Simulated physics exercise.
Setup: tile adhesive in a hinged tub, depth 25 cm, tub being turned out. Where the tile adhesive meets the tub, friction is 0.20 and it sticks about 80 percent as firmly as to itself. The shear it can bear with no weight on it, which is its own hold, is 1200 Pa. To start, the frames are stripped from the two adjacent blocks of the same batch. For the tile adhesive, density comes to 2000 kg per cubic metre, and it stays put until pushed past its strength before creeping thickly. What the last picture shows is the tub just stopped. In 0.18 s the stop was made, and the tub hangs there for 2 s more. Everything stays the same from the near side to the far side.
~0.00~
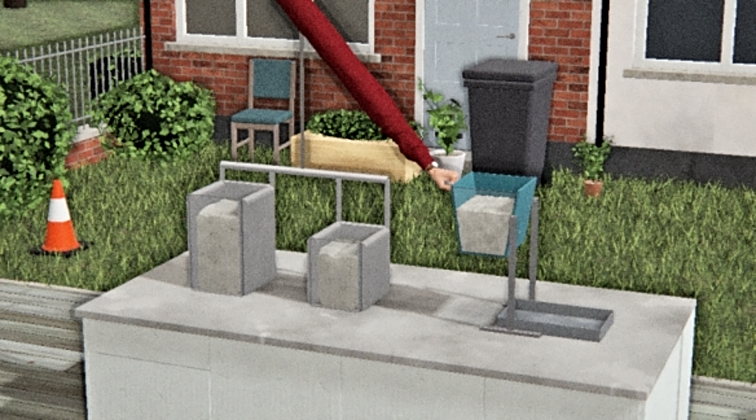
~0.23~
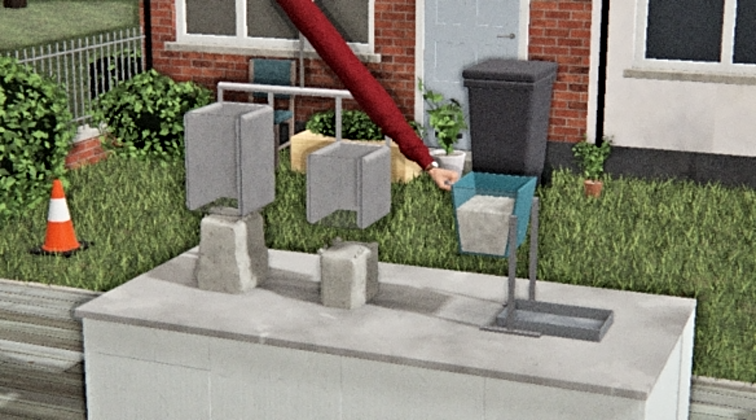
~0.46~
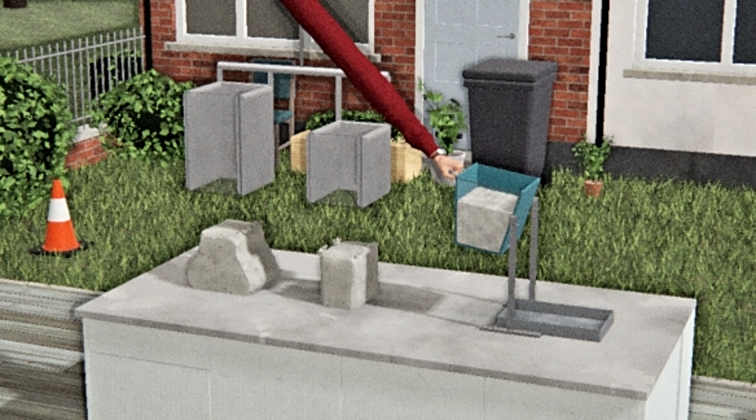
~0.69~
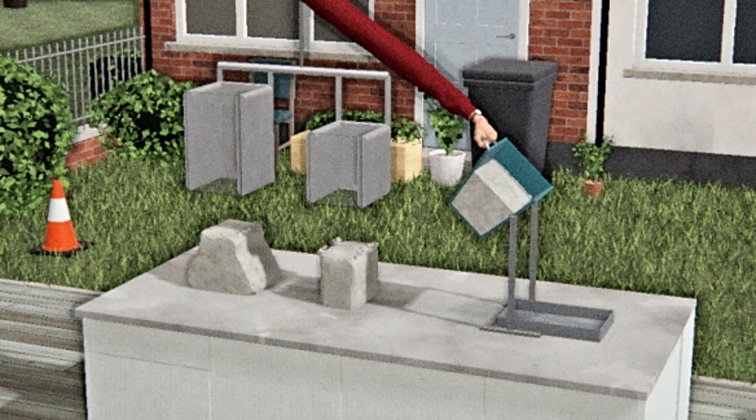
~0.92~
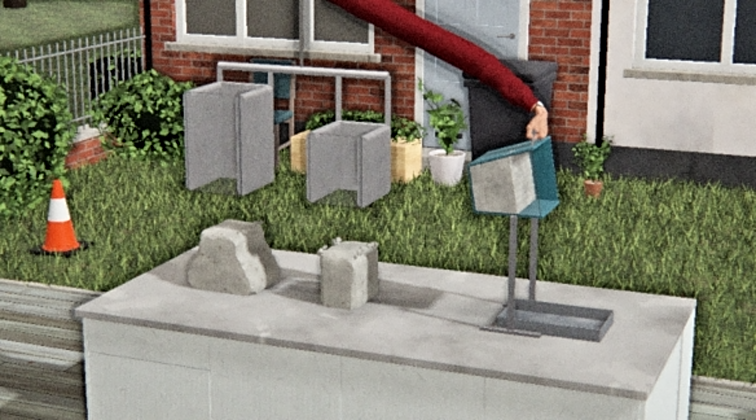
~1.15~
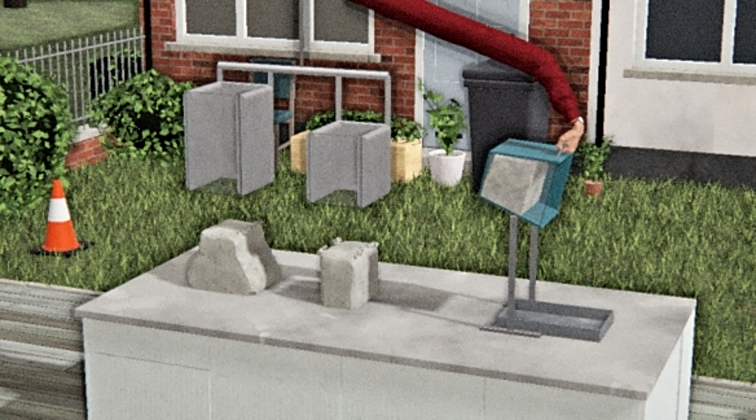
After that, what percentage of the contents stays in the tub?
42 %.
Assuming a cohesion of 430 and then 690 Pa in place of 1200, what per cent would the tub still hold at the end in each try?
First try roughly 0 per cent, second try roughly 4 per cent.
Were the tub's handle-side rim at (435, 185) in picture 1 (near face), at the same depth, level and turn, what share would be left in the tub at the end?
I'd guess around 8 per cent remains.
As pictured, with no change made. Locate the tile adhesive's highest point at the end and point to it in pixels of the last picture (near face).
Around (510, 183).
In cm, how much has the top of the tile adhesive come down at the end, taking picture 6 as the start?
About 10 cm.
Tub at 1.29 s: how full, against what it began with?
Near 100 %.
After 1.29 s, the tub is at 103 degrees and holds 100 %.
After 1.46 s, the tub is at 103 degrees and holds 100 %.
After 1.63 s, the tub is at 103 degrees and holds 90 %.
After 1.80 s, the tub is at 103 degrees and holds 77 %.
After 3.15 s, at the end, the tub is at 103 degrees and holds 42 %.
